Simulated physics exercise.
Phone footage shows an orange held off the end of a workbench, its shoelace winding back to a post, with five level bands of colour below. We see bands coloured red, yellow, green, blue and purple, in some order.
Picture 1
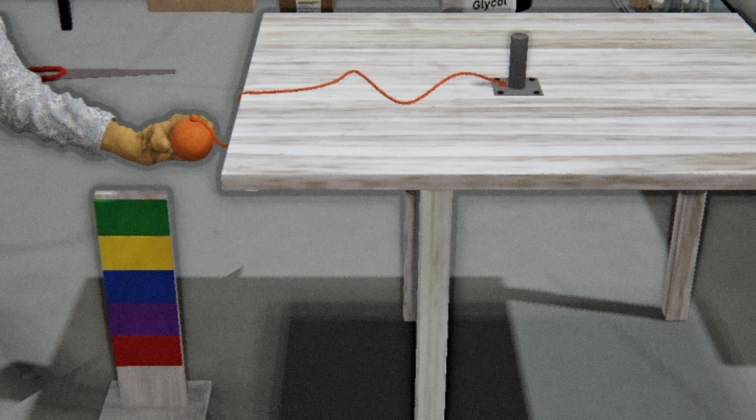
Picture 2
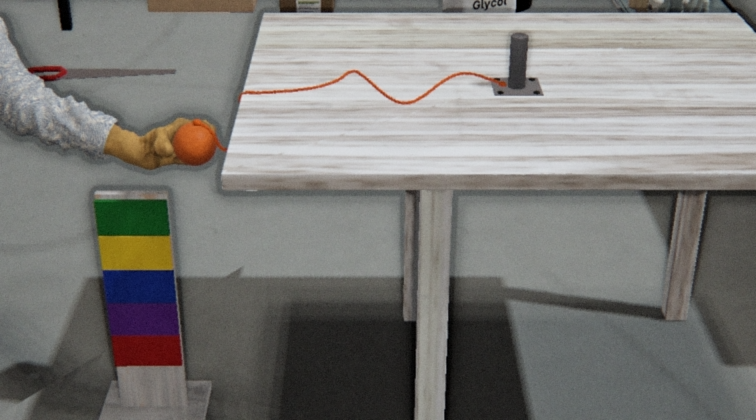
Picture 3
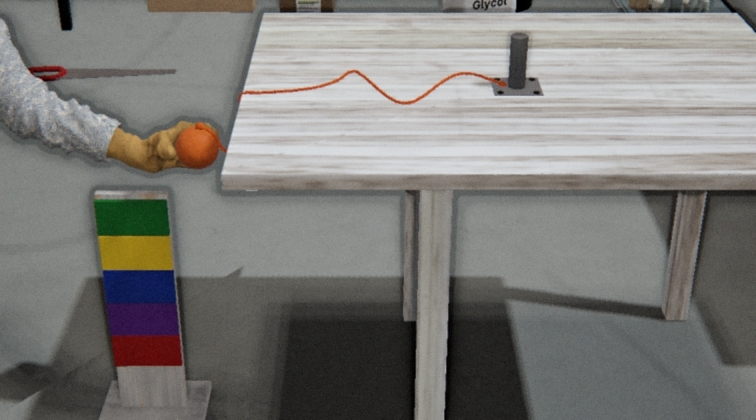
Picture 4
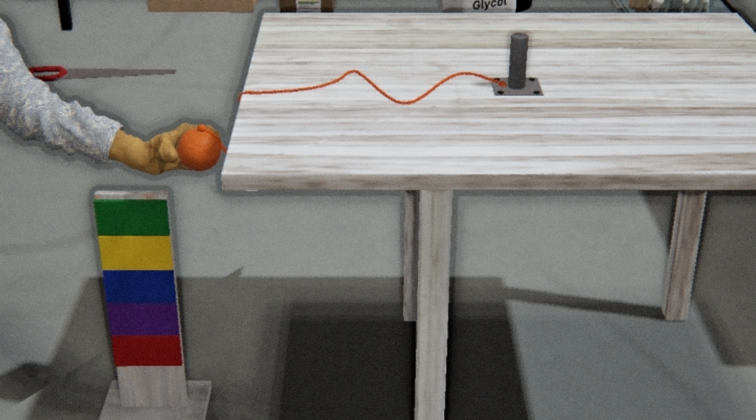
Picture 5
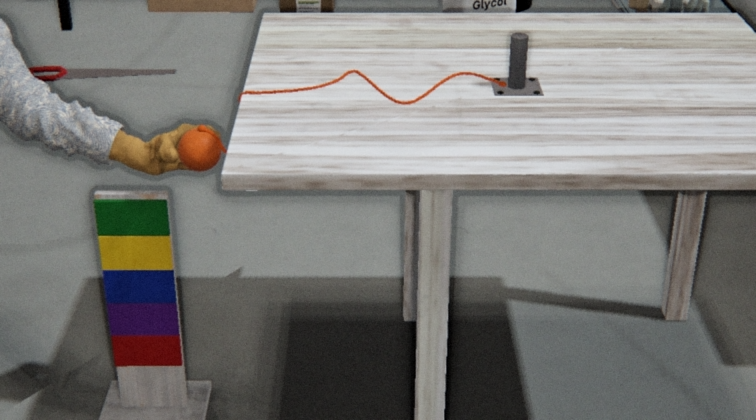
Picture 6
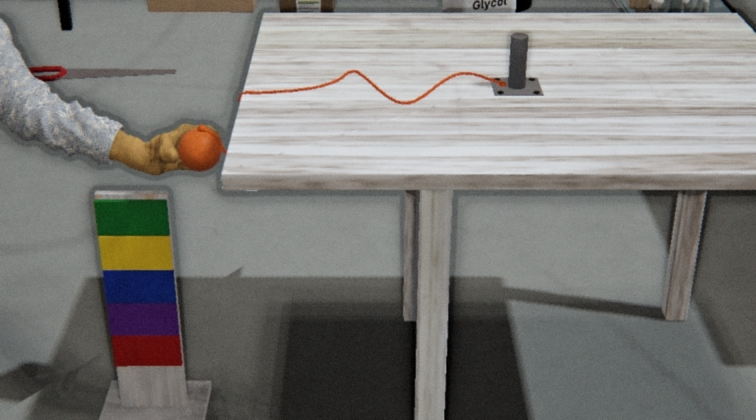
Beside a wooden workbench, a gloved hand holds an orange tied to a shoelace, barely moving.
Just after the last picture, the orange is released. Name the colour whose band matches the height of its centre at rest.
That would be purple.
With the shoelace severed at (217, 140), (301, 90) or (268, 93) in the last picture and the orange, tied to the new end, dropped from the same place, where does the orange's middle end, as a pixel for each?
Going through them in turn gives (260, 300), (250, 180) and finally (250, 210).
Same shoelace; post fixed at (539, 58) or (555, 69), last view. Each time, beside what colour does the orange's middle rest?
It comes out blue the first time and blue the second time.
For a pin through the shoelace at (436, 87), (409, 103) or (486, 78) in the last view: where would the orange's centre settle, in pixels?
Approximately (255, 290), (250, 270) and (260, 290), respectively.
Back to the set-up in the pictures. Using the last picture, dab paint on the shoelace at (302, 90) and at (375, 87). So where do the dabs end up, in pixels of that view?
About (247, 159), and the other about (293, 89).
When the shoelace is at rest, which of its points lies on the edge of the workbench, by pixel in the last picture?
Approx. (349, 73).
Early on, orange near (246, 284); level with blue.
Midway, orange near (272, 313); level with purple.
Finally, orange near (259, 319); level with purple. The purple one.
